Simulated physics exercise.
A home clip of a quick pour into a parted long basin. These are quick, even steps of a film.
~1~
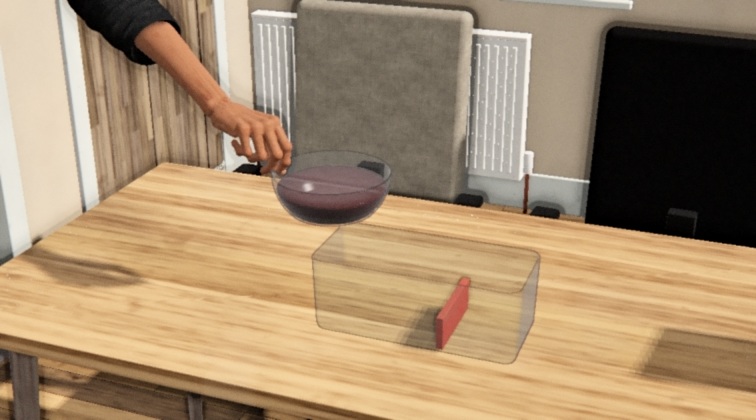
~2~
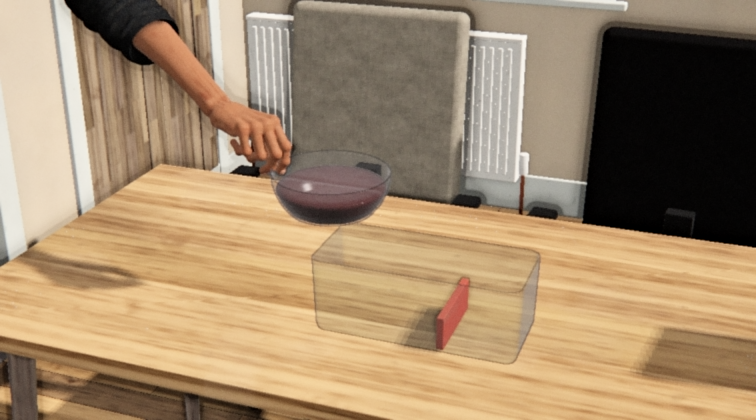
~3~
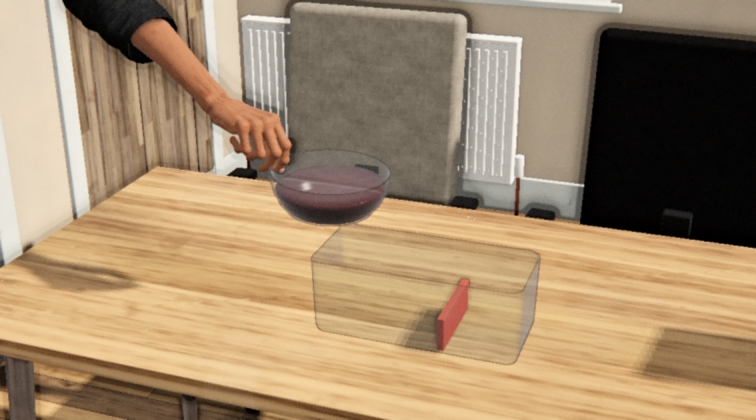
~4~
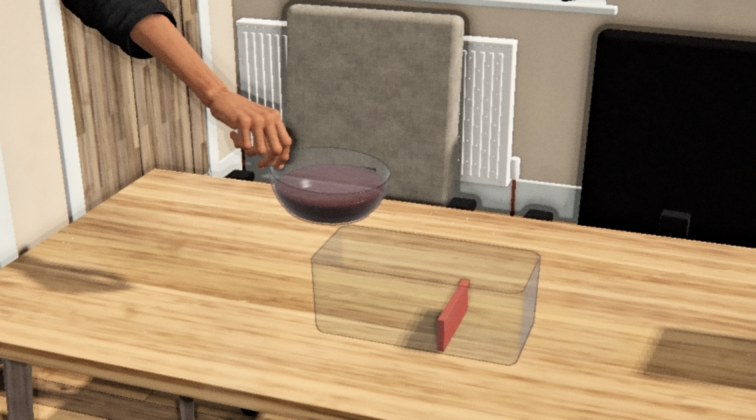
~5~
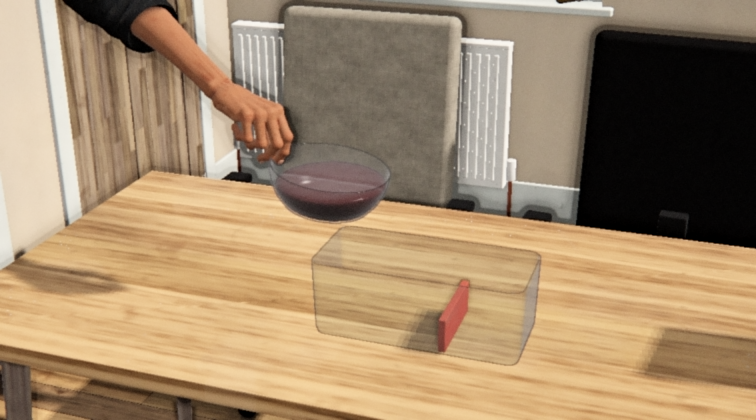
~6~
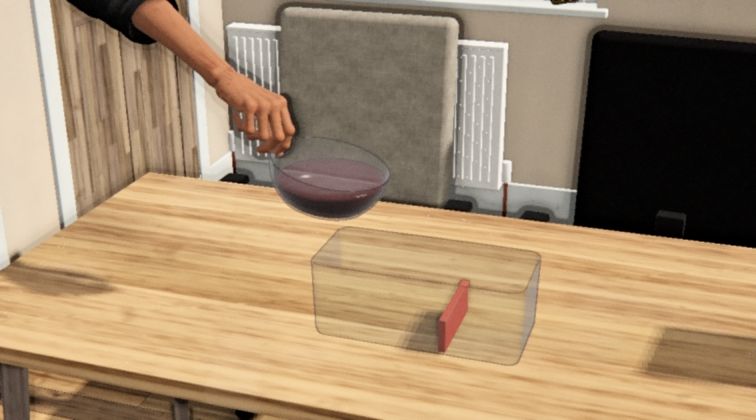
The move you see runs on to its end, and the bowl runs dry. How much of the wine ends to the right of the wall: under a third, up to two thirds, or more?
It comes to between a third and two thirds.
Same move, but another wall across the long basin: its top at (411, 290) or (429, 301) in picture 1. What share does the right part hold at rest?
Near 95 % and 85 %.
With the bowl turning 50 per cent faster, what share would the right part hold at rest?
Near 55 %.
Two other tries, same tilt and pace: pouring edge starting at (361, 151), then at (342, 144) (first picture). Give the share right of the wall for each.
About 15 and 5 per cent.
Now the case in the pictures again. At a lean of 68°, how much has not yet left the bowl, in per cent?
About 45 per cent.
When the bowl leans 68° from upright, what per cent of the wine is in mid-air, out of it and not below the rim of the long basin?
About 40 per cent.
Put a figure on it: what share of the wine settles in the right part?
Roughly 60 in a hundred.
A moment on, the bowl is tipped part way and 46 per cent is still to pour, 13 is left of the wall and 0 right of it.
Next, the bowl is tipped right over and 0 per cent is still to pour, 30 is left of the wall and 59 right of it.
Then the bowl is tipped right over and 0 per cent is still to pour, 41 is left of the wall and 58 right of it.
Later the bowl is tipped right over and 0 per cent is still to pour, 41 is left of the wall and 58 right of it.
Finally, 41 per cent lies left of the wall, 58 right of it and 1 outside.
